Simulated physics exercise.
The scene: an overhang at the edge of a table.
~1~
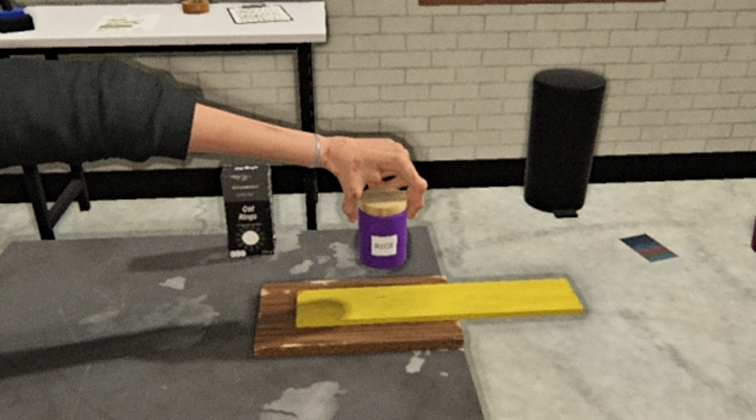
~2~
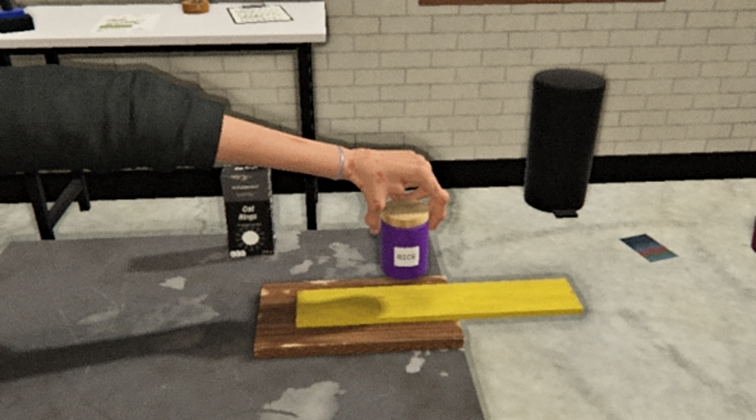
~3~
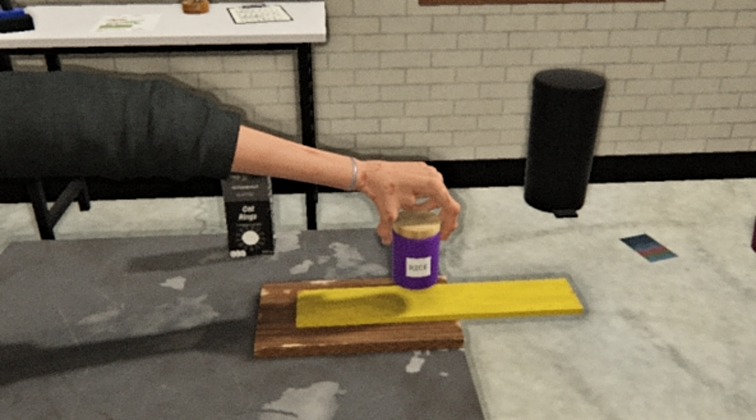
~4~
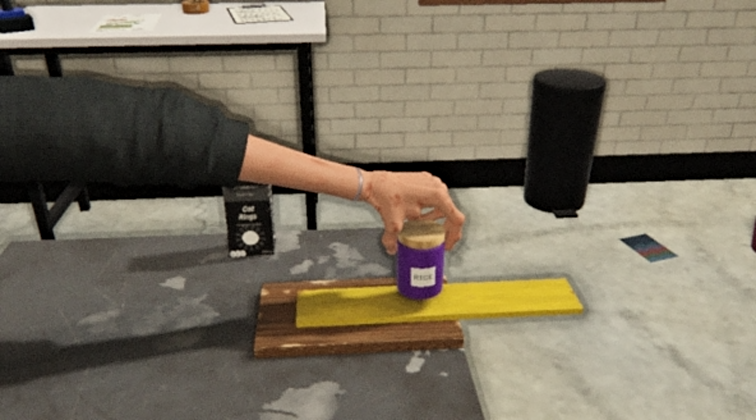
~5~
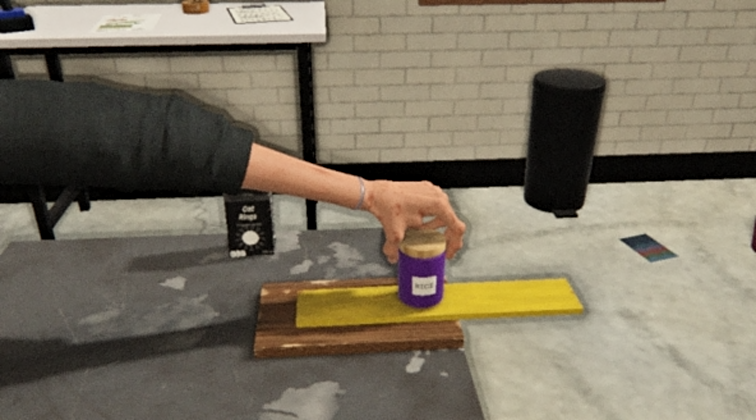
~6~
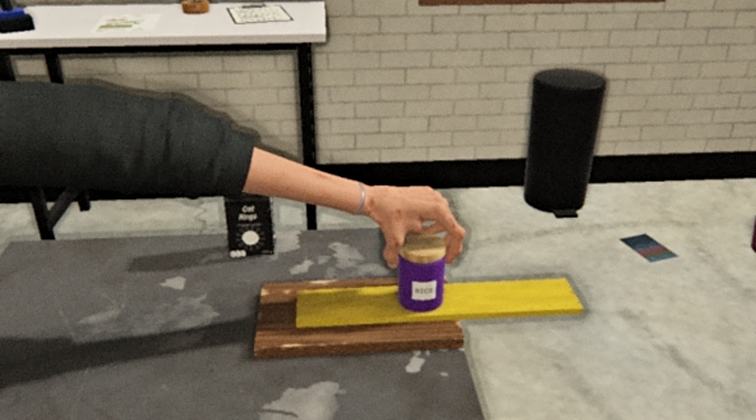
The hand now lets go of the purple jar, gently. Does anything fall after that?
The board stays on the table.
Then, 0.70 s later than the last frame, all is still.
Then, 1.50 s later than the last frame, purple jar resting near (422, 272).
When it is over, all 4 as before. End places, in pixels of the last picture, purple jar near (422, 272). The board holds.
